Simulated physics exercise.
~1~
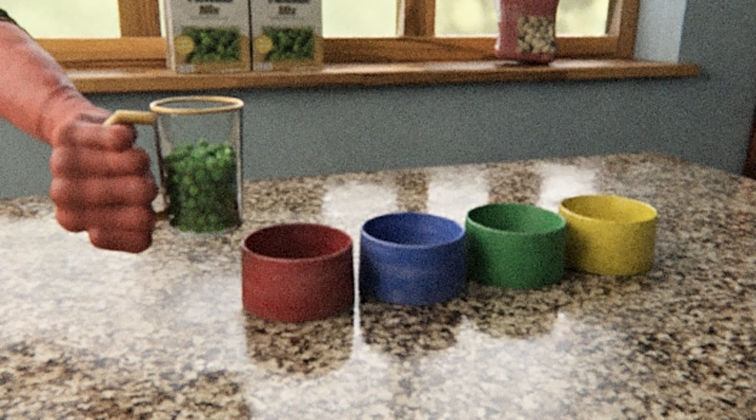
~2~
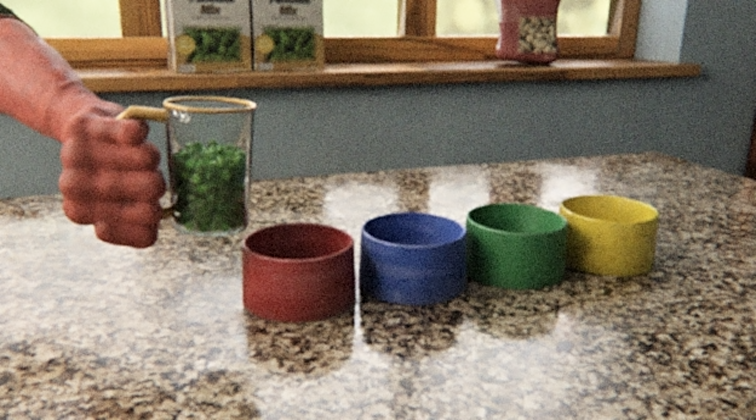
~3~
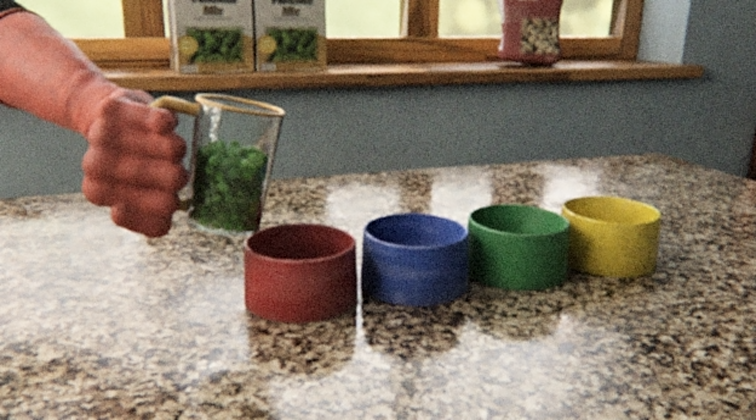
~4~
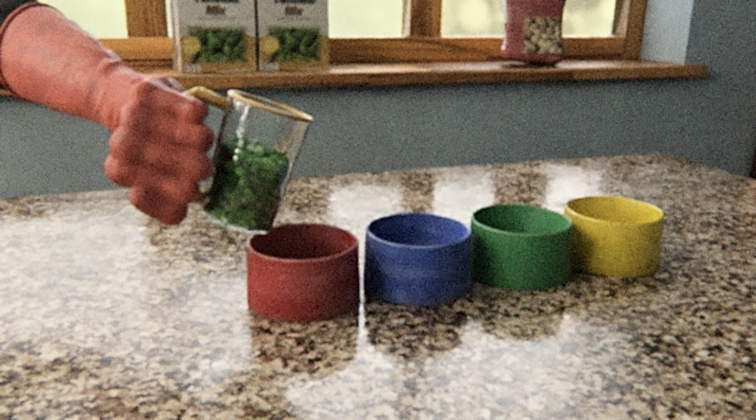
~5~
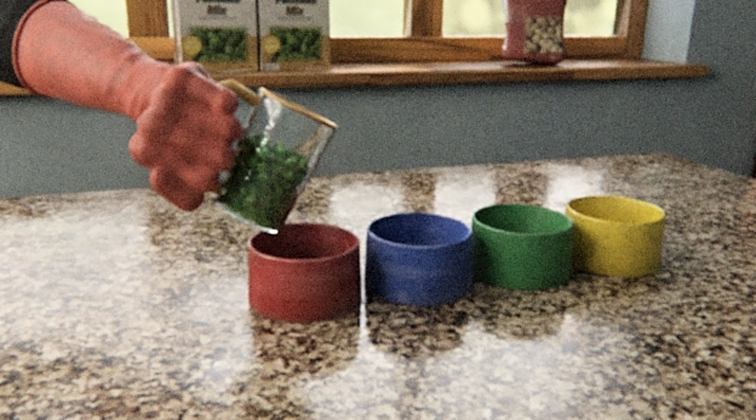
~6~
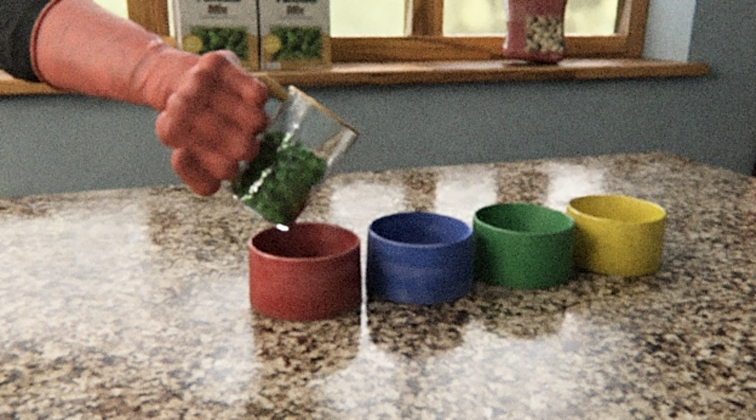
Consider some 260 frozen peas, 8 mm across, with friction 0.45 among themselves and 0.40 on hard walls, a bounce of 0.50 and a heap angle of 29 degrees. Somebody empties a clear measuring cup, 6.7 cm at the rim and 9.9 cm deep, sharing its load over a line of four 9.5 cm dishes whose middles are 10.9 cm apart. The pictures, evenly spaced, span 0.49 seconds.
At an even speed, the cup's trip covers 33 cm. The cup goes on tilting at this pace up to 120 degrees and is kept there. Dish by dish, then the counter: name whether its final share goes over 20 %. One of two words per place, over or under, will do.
Red: It will get a share not bigger than a fifth; blue: It will get a share not bigger than a fifth; green: It will get a share bigger than a fifth; yellow: It will get a share not bigger than a fifth; counter: It will get a share not bigger than a fifth.
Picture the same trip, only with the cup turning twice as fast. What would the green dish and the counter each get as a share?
In the green dish 0; on the counter 0.
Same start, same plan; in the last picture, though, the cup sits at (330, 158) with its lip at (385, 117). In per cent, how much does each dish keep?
Red 0; blue 0; green 0; yellow 100.
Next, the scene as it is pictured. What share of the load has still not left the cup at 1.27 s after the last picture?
Roughly 5 per cent, I'd say.
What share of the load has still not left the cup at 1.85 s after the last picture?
Some 0 per cent of the load.
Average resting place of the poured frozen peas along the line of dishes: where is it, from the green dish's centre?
Around 1 cm away, toward the right-hand end.
Then, 0.76 s after the last picture, tilt 100 degrees; cup holds 100 %.
Then, 1.27 s after the last picture, tilt 120 degrees; cup holds 5 %, green 95 %.
Then, 1.85 s after the last picture, tilt 120 degrees; cup holds 0 %, green 95 %.
In the end, red 0 %, blue 0 %, green 95 %, yellow 0 %, counter 5 %.
